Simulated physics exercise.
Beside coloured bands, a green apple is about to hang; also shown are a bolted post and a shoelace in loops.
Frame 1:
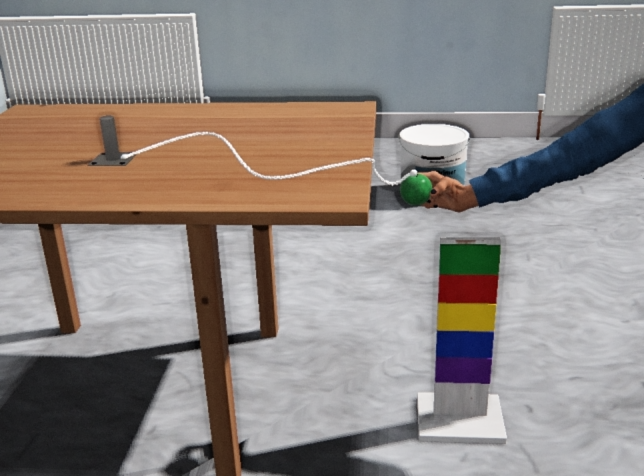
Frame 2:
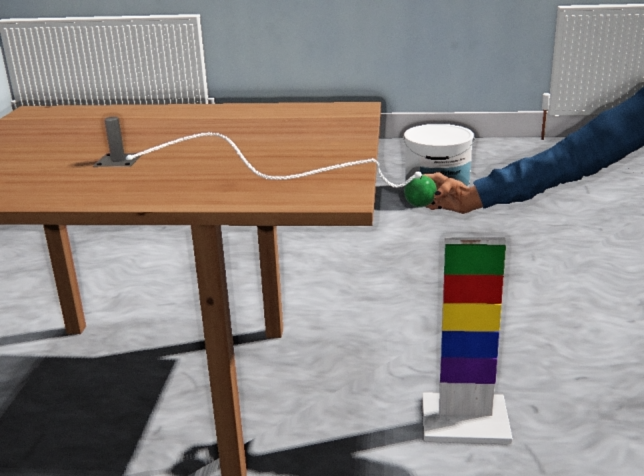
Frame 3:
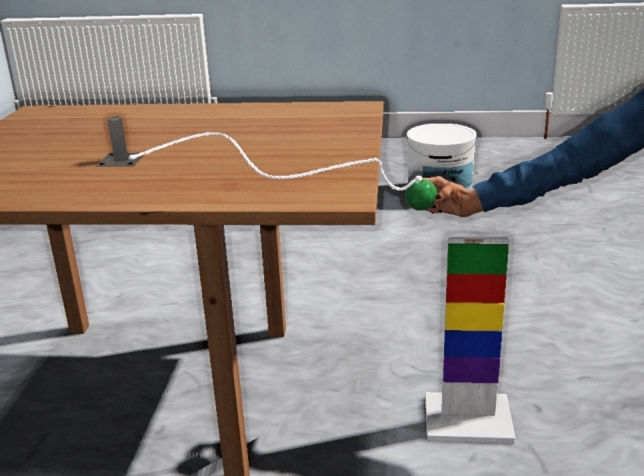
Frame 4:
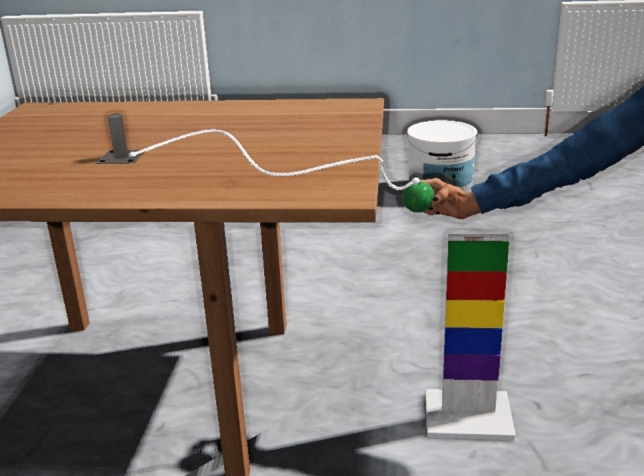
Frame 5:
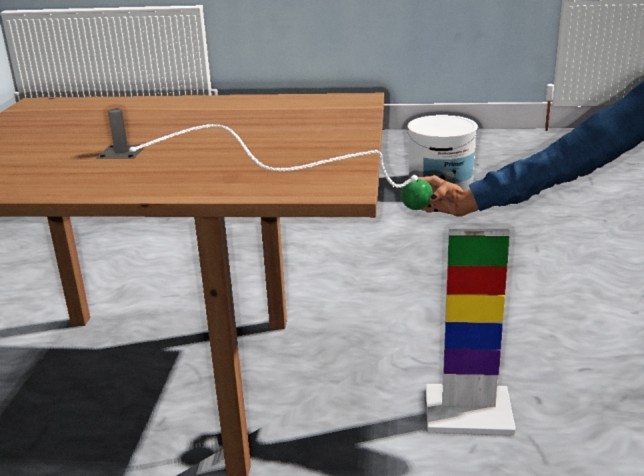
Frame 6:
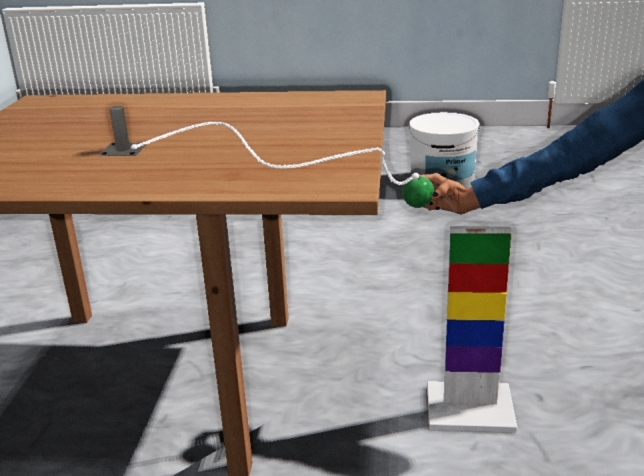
In a grey-floored room, a hand holding a green apple on a white shoelace beside a table, barely moving near coloured bands.
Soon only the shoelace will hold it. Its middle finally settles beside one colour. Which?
Blue.
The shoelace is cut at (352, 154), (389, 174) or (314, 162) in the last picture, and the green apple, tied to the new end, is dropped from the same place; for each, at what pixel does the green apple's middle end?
About (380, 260) first, then about (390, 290), and finally about (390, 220).
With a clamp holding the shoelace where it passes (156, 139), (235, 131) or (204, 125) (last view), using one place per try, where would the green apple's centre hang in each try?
Taking the tries in turn: (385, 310), (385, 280) and (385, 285).
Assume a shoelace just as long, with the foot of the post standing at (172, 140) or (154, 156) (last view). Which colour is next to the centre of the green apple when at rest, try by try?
Result 1: Purple. Result 2: Purple.
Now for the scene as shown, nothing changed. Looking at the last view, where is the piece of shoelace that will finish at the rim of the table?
Spot: Approx. (262, 162).
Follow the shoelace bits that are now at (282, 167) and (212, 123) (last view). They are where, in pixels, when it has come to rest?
They go to (383, 169) and to (235, 145).
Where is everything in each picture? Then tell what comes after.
In the first picture, green apple (416, 189); green (470, 261); red (468, 290); yellow (466, 318); blue (465, 345); purple (463, 371).
In the second picture, green apple (420, 191); shoelace through (160, 147) (220, 136) (241, 156) (277, 178) (351, 164).
In the third picture, green apple (421, 195).
In the fourth picture, green apple (418, 197); shoelace through (163, 144) (223, 132) (244, 152) (280, 175) (354, 161).
In the fifth picture, green apple (417, 194).
In the sixth picture, green apple (418, 192); shoelace through (165, 137) (225, 124) (246, 145) (282, 167) (356, 153).
Soon after, apple near (367, 310); level with blue.
After that, apple near (392, 319); level with blue.
In the end, apple near (382, 320); level with blue. At blue.
